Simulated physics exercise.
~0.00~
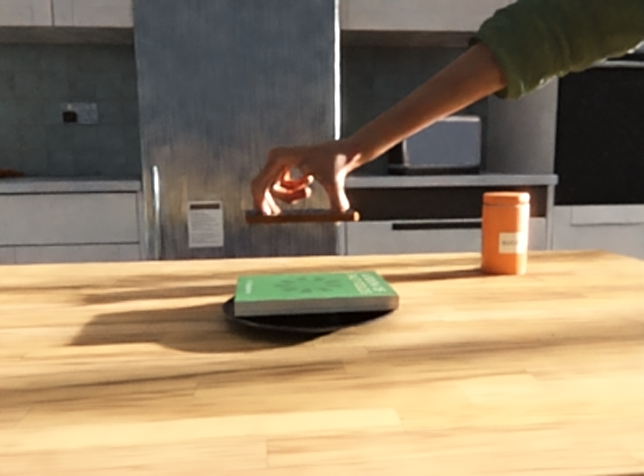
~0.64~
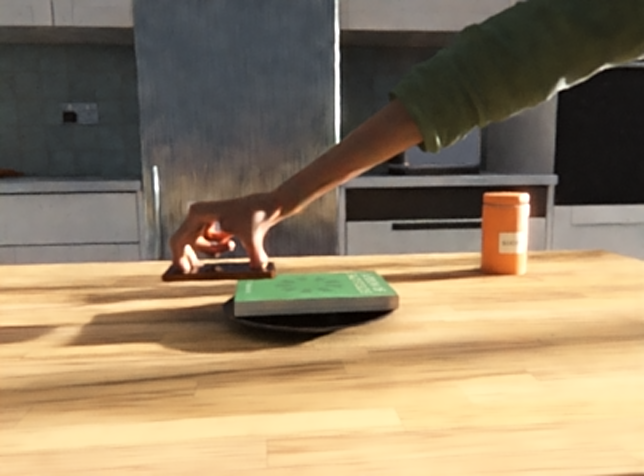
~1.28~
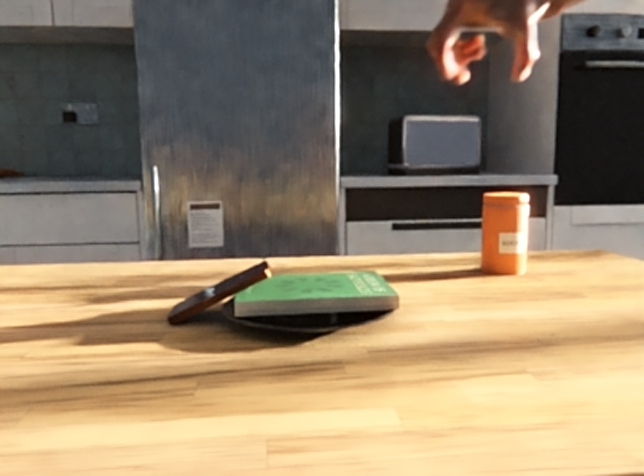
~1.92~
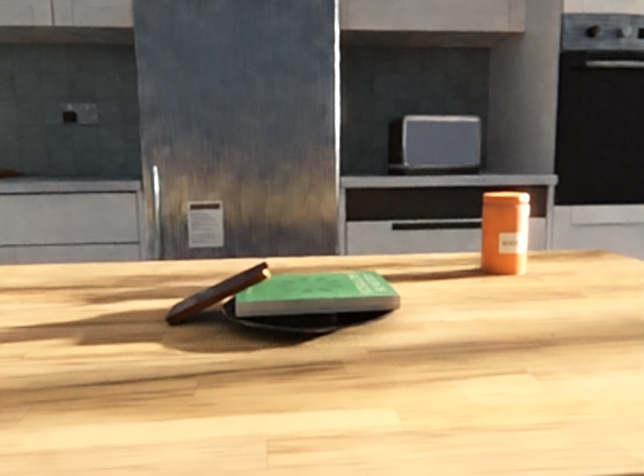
A hand lowers a brown phone beside a green book, leaving it leaning askew.
